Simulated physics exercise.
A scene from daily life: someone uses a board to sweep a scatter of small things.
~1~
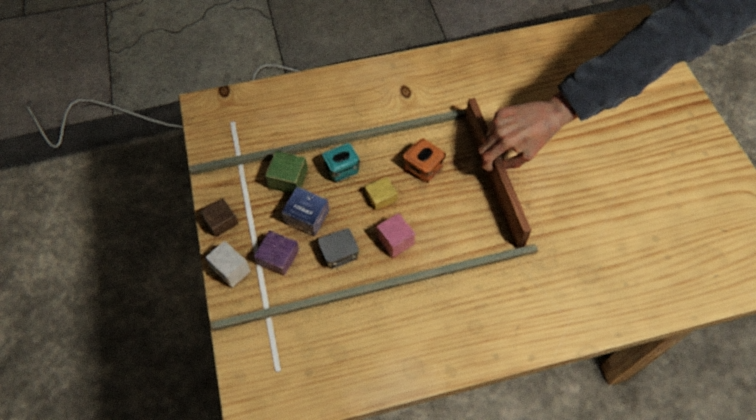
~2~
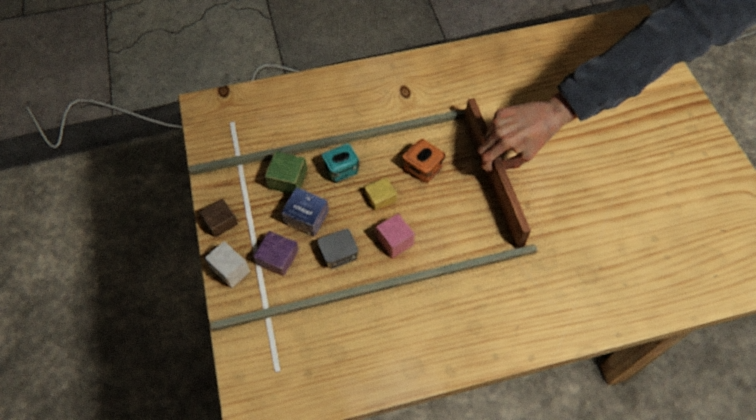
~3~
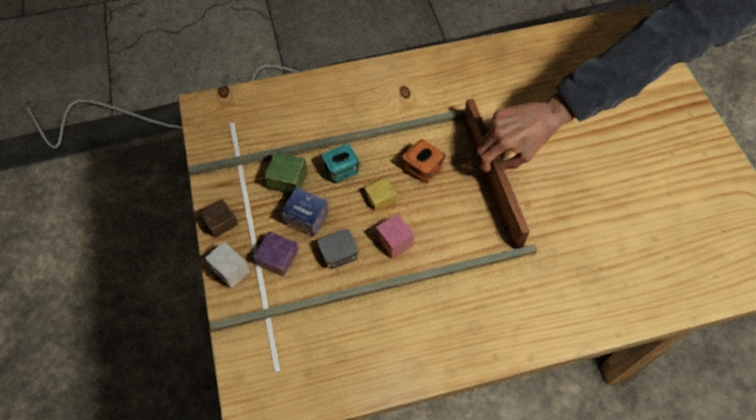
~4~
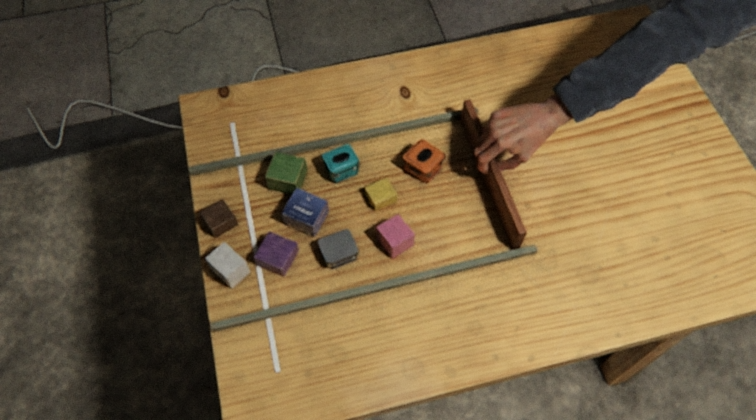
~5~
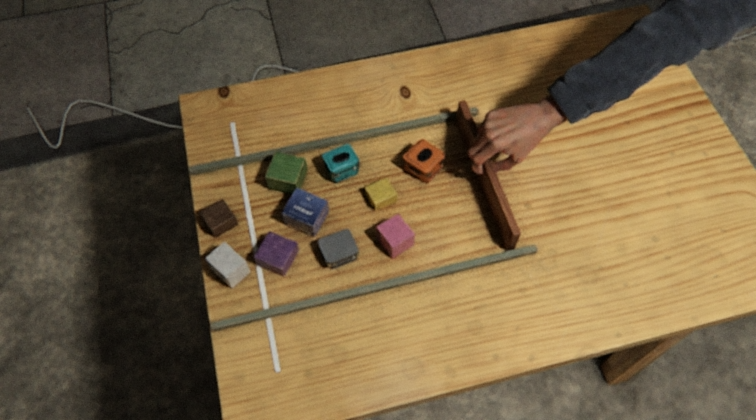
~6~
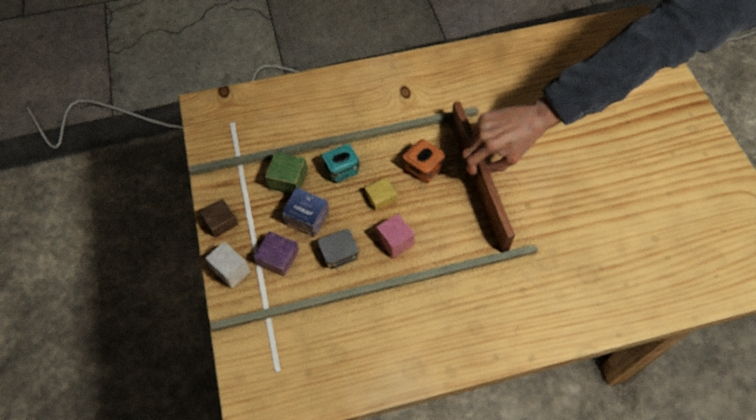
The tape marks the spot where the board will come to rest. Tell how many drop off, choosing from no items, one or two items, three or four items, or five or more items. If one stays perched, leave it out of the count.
Honestly, the push sends three or four of them over the end.
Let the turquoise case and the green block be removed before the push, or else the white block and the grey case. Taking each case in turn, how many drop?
In the first try 2, in the other 1.
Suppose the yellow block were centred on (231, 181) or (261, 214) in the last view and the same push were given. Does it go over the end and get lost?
First: Gone; second: Safe.
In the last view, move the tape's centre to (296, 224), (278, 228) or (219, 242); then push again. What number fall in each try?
Tallies in the order asked: 1, 1, 7.
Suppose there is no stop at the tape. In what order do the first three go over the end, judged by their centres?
First the white block, then the green block, then the purple block.
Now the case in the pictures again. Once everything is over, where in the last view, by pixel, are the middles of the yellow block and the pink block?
The yellow block ends at (237, 219) and the pink block at (244, 268).
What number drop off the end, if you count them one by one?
Result - number fallen: 3.
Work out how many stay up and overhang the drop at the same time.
4 overhanging.
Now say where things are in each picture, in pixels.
Brown block (219, 217); white block (228, 264); purple block (277, 253); board (495, 170); tape (253, 233), in the first picture.
White block (228, 265); blue box (306, 212), in the second picture.
Purple block (276, 254); orange case (423, 161), in the third picture.
Brown block (219, 218); green block (287, 174), in the fourth picture.
White block (228, 265); yellow block (381, 194), in the fifth picture.
Brown block (219, 218); white block (228, 265); purple block (277, 254); board (480, 174); tape (253, 234), in the sixth picture.
Soon after, none off yet; brown block at rest near (219, 218); white block at rest near (228, 265); purple block at rest near (277, 254).
Then, none off yet; brown block at rest near (217, 219); white block moved a little near (215, 271); purple block moved about its own width near (248, 257).
At rest, the number that fall off is three or four; fallen, green block, purple block and white block.
